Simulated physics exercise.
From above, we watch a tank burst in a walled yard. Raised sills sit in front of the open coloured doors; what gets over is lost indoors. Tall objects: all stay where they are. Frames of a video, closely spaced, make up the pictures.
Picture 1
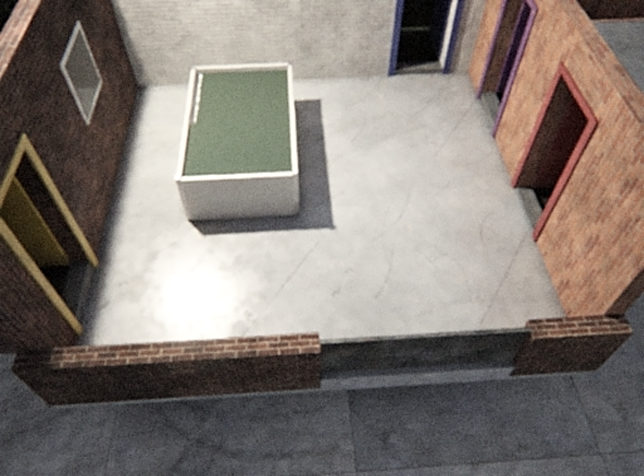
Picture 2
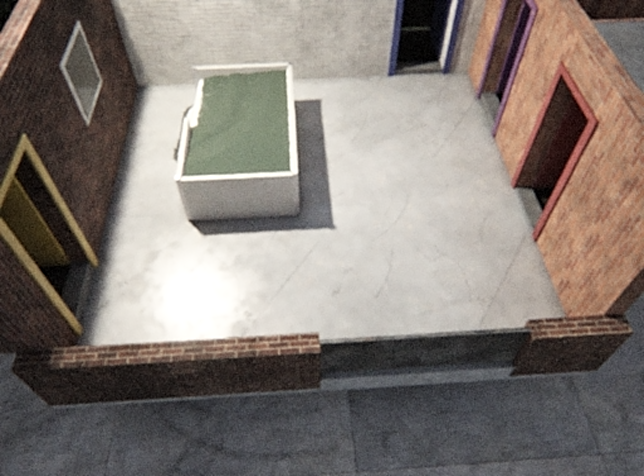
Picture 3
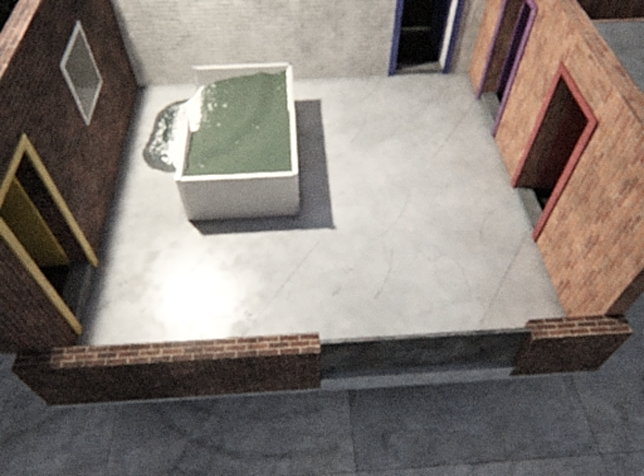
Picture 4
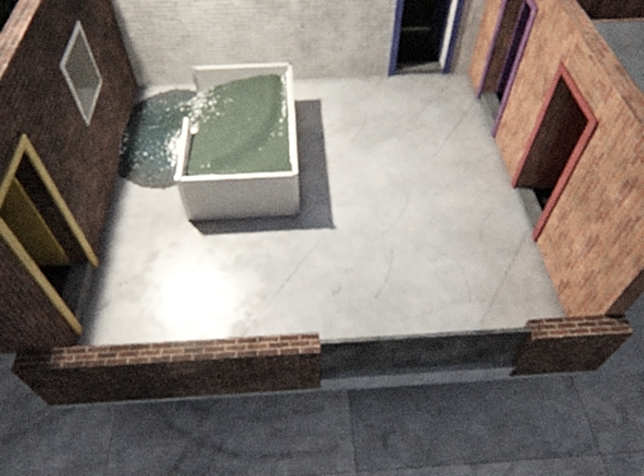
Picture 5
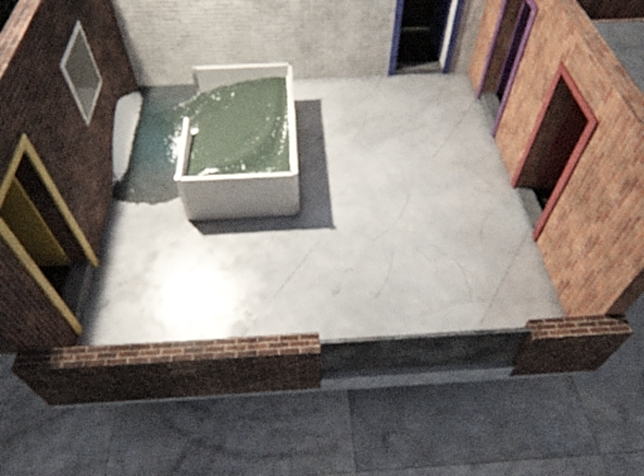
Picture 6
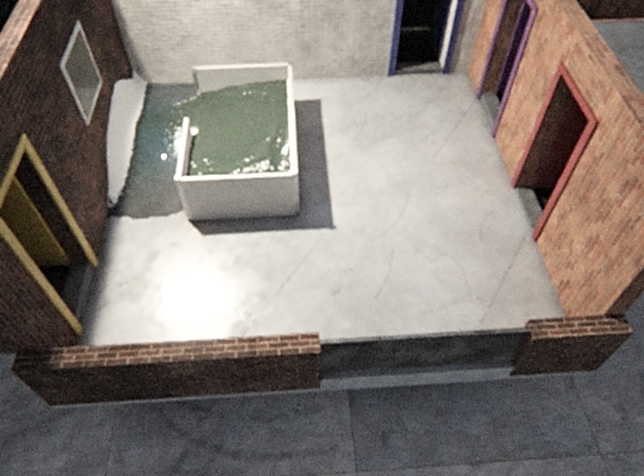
In a walled yard, water bursts from a tank's left side and spreads across the floor.
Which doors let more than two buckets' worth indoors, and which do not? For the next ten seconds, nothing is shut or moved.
Result: I expect the red door to go over the limit. I expect the blue door to stay within two buckets. I expect the purple door to stay within two buckets. I expect the yellow door to stay within two buckets.
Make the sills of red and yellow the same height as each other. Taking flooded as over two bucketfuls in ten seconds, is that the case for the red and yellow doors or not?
The red door stays within it and the yellow door overflows the limit.
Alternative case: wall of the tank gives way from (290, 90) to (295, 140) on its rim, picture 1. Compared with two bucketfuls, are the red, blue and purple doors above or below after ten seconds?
Going door by door: The red one gets too much, the blue one gets too much, and the purple one gets too much.
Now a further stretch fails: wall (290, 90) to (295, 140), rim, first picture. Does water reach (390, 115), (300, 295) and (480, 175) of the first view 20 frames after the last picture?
In turn: Inundated, then untouched, then inundated.
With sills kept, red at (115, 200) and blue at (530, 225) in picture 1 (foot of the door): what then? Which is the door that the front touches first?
It is the red-painted one.
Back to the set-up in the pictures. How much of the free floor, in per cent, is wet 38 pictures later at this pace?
My estimate is close to 90 per cent.
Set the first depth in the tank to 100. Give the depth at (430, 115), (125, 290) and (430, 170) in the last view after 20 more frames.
Around 4, 8 and 0 percent, in that order.
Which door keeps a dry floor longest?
I'd go with the red one.
A moment on, water covers 15 % of the floor; the red door not reached, the blue door not reached, the purple door not reached, the yellow door wet at the sill, nothing in.
Next, water covers 35 % of the floor; the red door not reached, the blue door not reached, the purple door not reached, the yellow door wet at the sill, nothing in.
Then, water covers 55 % of the floor; the red door not reached, the blue door wet at the sill, nothing in, the purple door wet at the sill, nothing in, the yellow door wet at the sill, nothing in.
Later, water covers 90 % of the floor; the red door wet at the sill, nothing in, the blue door under two buckets in, the purple door under two buckets in, the yellow door wet at the sill, nothing in.
In the end, water covers 100 % of the floor; the red door over two buckets in, the blue door under two buckets in, the purple door under two buckets in, the yellow door wet at the sill, nothing in.
